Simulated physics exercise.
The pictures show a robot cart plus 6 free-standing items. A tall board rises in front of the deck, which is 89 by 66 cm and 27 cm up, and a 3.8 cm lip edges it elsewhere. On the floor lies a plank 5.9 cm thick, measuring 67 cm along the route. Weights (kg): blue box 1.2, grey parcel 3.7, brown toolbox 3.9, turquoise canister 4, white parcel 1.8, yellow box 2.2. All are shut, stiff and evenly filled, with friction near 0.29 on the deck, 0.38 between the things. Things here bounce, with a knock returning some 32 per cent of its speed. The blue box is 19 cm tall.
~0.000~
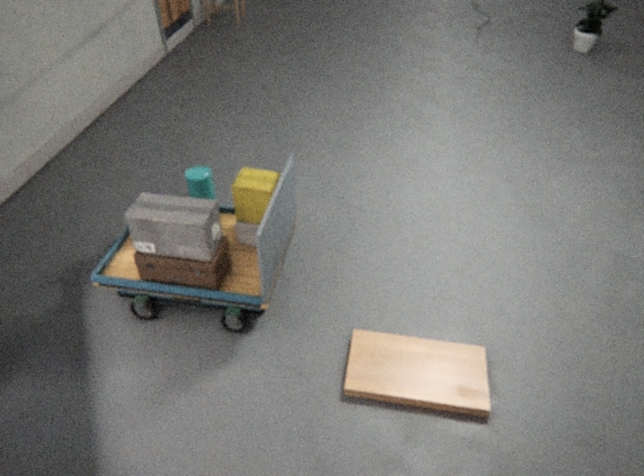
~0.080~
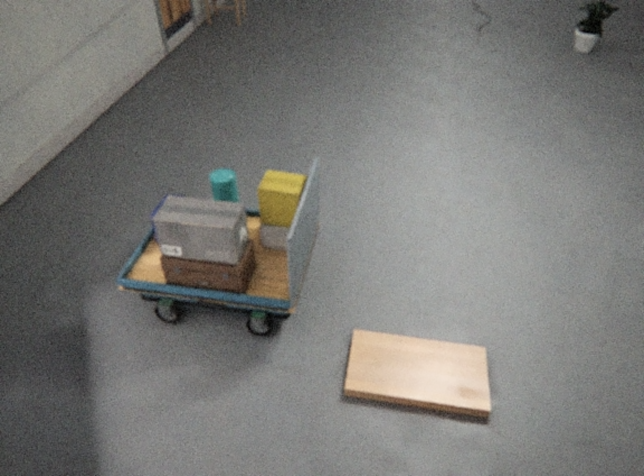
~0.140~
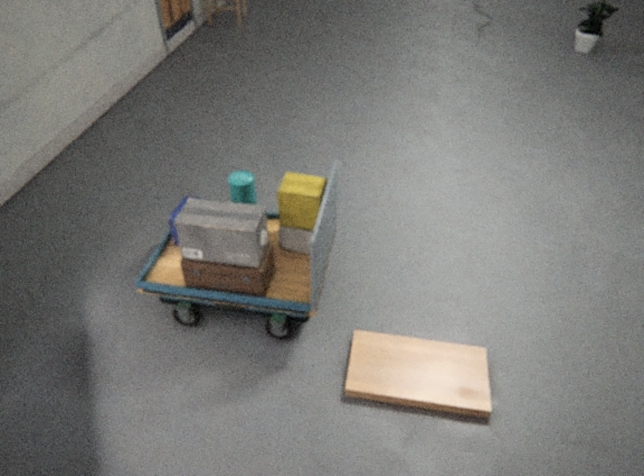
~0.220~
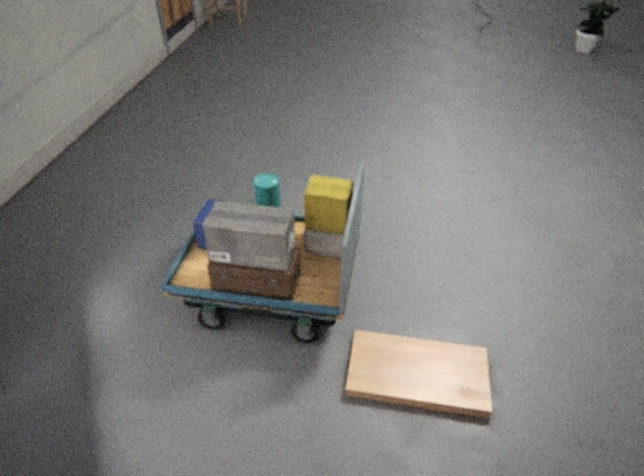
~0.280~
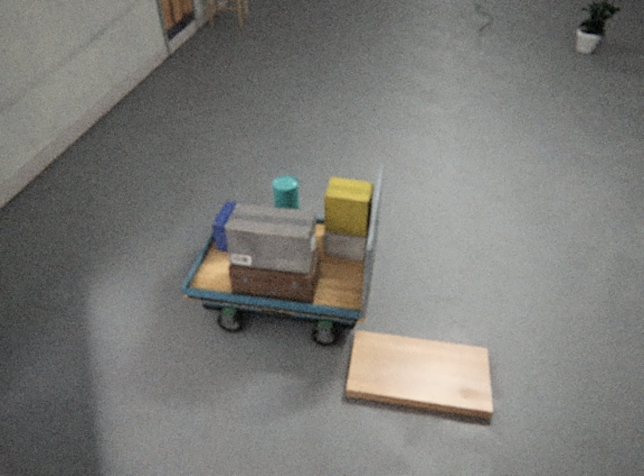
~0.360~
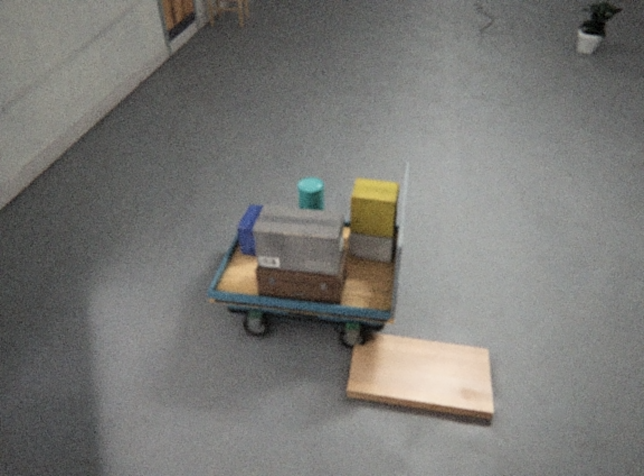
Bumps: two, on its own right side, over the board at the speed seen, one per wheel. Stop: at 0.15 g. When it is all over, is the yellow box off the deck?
The yellow box falls off.
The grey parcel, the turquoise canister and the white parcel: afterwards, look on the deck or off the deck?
Grey parcel: Stays in bounds; turquoise canister: Goes out of bounds; white parcel: Stays in bounds.
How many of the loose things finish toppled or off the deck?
The count is 3.
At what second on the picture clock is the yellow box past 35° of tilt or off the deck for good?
Roughly at the 0.9 s mark.
After 0.86 s, cart has run 146 cm; yellow box 36° off upright near (499, 211); grey parcel 58° off upright; brown toolbox 34° off upright.
After 1.36 s, cart has run 230 cm; turquoise canister and yellow box now off the deck; grey parcel upside down; blue box 29° off upright.
In the end (2.8 s), off the deck, turquoise canister and yellow box; toppled on the deck, grey parcel; not toppled but over 10 cm from the start, blue box and brown toolbox; white parcel under 10 cm from the start.
